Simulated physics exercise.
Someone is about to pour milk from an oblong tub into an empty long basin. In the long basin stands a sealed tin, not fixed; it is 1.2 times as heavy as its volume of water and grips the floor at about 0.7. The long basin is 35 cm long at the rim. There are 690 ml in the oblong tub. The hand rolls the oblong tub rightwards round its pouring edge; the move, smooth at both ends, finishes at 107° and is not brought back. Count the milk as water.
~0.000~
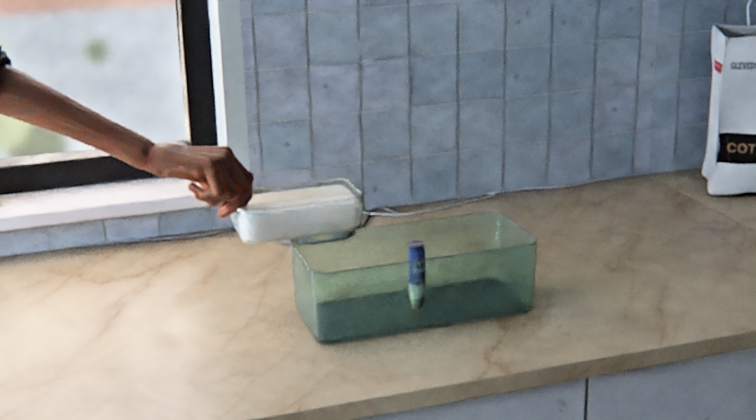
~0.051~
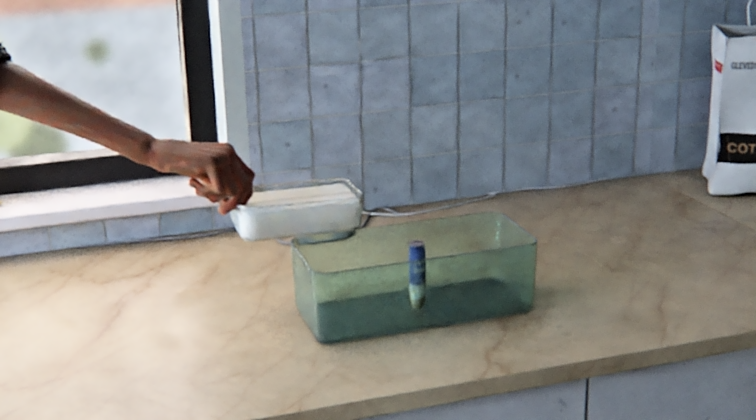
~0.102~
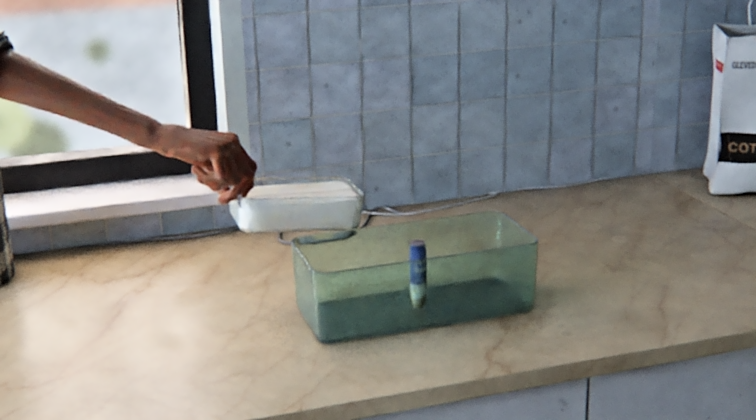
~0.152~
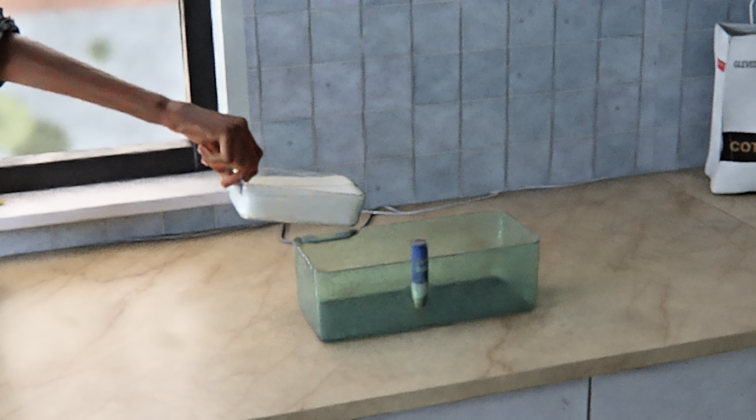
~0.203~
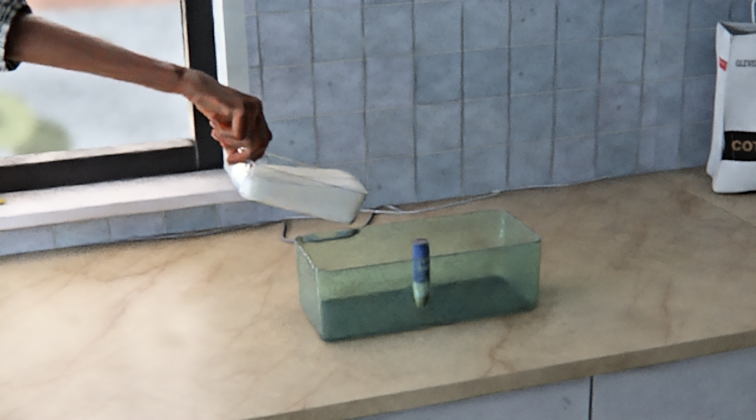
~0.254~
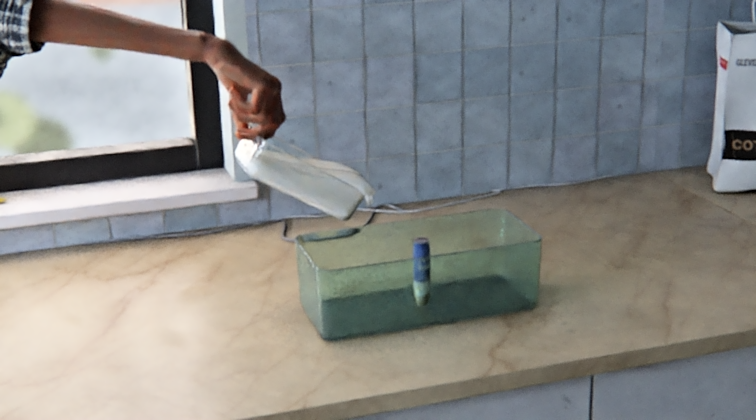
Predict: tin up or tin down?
The tin stays up.
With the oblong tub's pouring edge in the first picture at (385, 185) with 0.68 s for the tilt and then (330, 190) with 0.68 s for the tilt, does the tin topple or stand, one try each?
First it stays up; then it falls.
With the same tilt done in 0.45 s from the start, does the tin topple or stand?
The tin keeps standing.
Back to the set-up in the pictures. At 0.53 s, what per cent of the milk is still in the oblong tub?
Some 9 per cent.
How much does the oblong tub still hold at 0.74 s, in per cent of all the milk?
Near 0 in a hundred.
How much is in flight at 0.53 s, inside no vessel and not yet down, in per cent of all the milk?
About 58 per cent.
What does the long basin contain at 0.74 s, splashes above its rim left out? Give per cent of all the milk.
Some 88 per cent.
By 0.53 s the tilt is 95° and 9 per cent is still to pour; the tin stands where it began.
By 0.74 s the tilt is 107° and 0 per cent is still to pour; the tin stands where it began.
By 0.95 s the tilt is 107° and 0 per cent is still to pour; the tin stands where it began.
By 1.18 s the tilt is 107° and 0 per cent is still to pour; the tin stands where it began.
At rest the tin stands where it began.
